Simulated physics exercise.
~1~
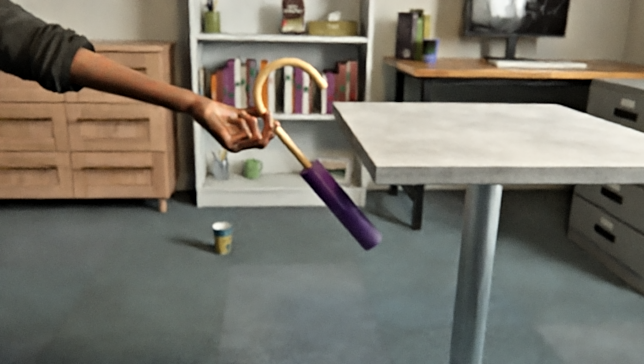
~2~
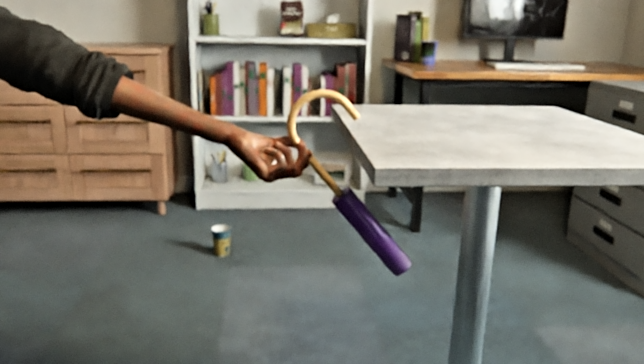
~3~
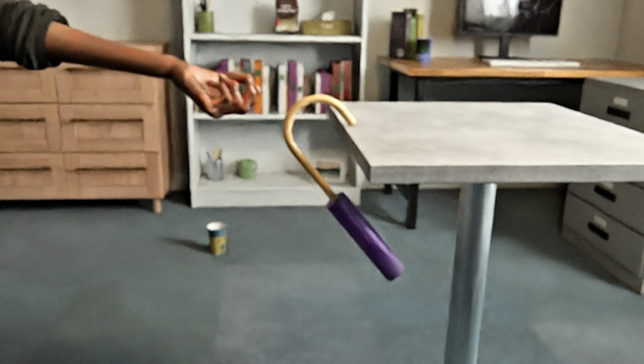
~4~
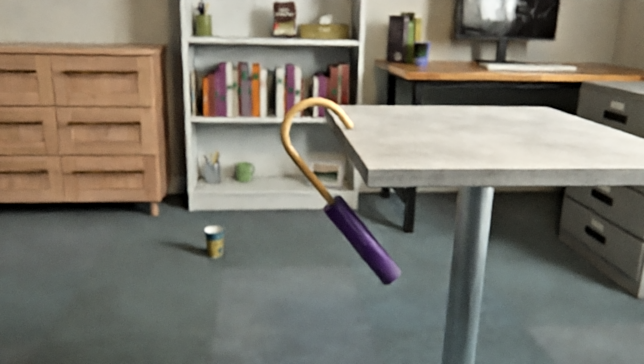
The video shows a hand bringing a purple umbrella with a curved tan handle rightward to a gray table and hooking the crook over its left edge. The hand lets go and withdraws to the left, and the umbrella stays hanging at a slant from the table.
